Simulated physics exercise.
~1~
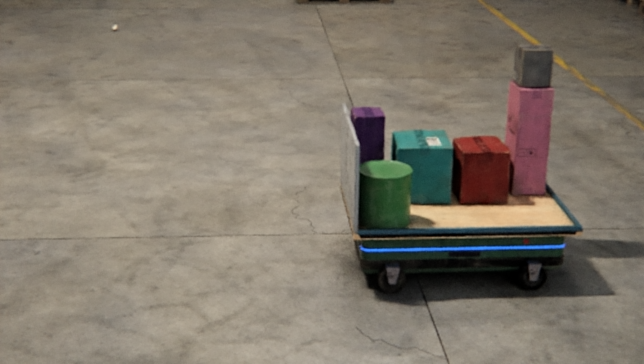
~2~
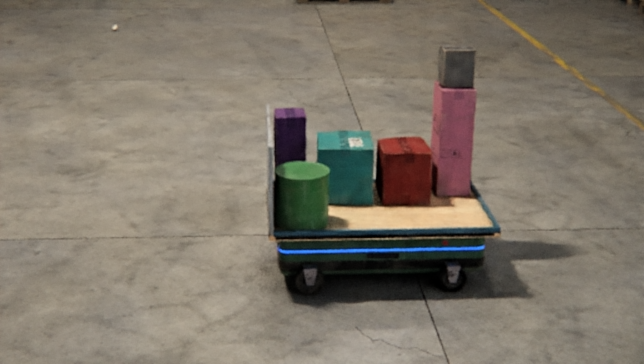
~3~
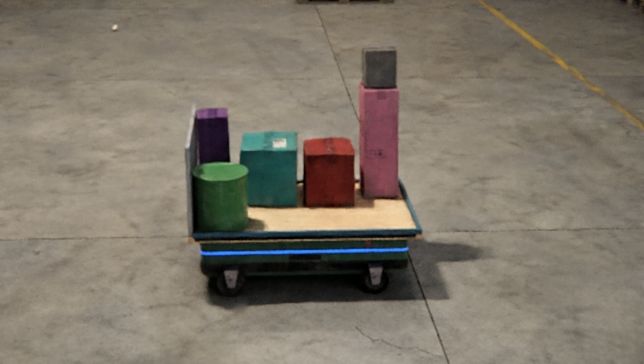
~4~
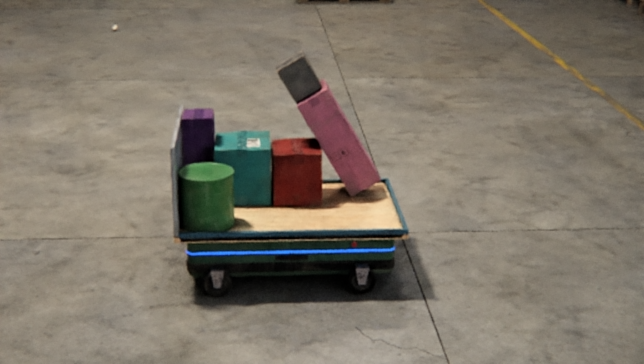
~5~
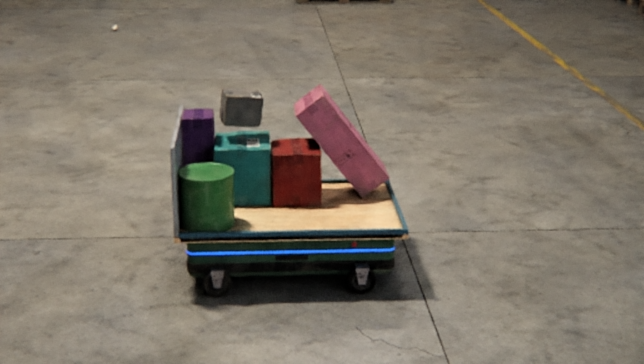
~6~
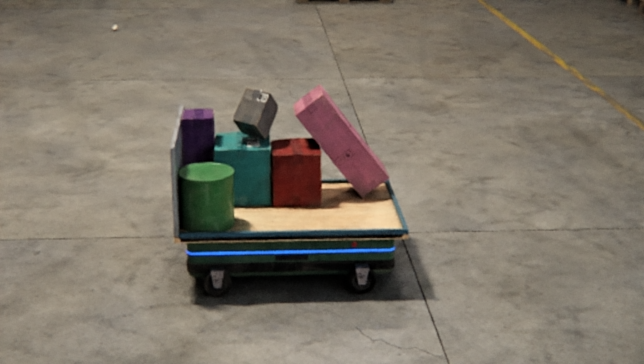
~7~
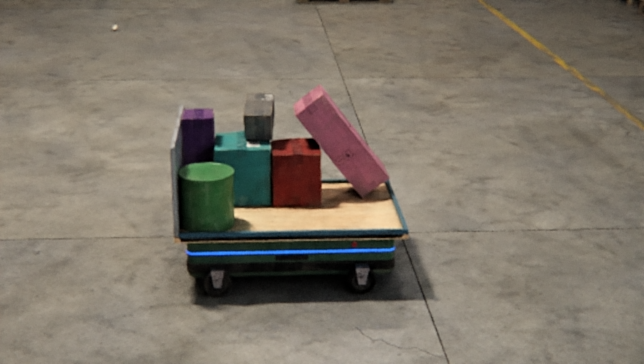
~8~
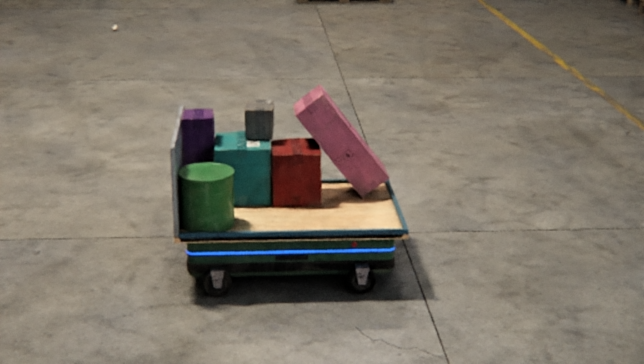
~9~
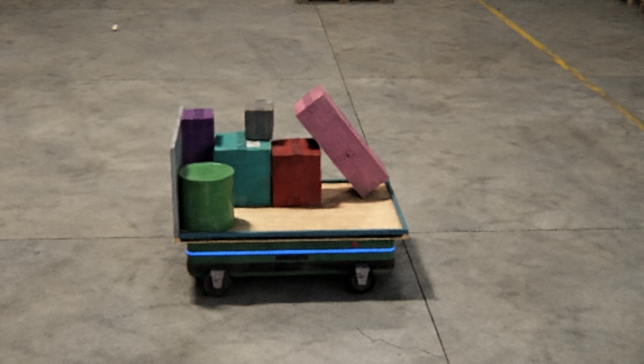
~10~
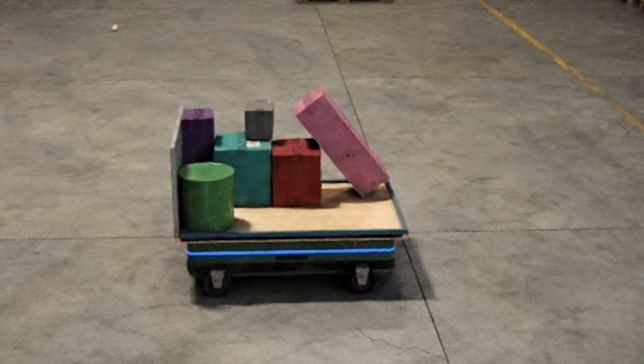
A cart rolls left and stops, tipping the pink box and dropping the grey box onto the turquoise one.
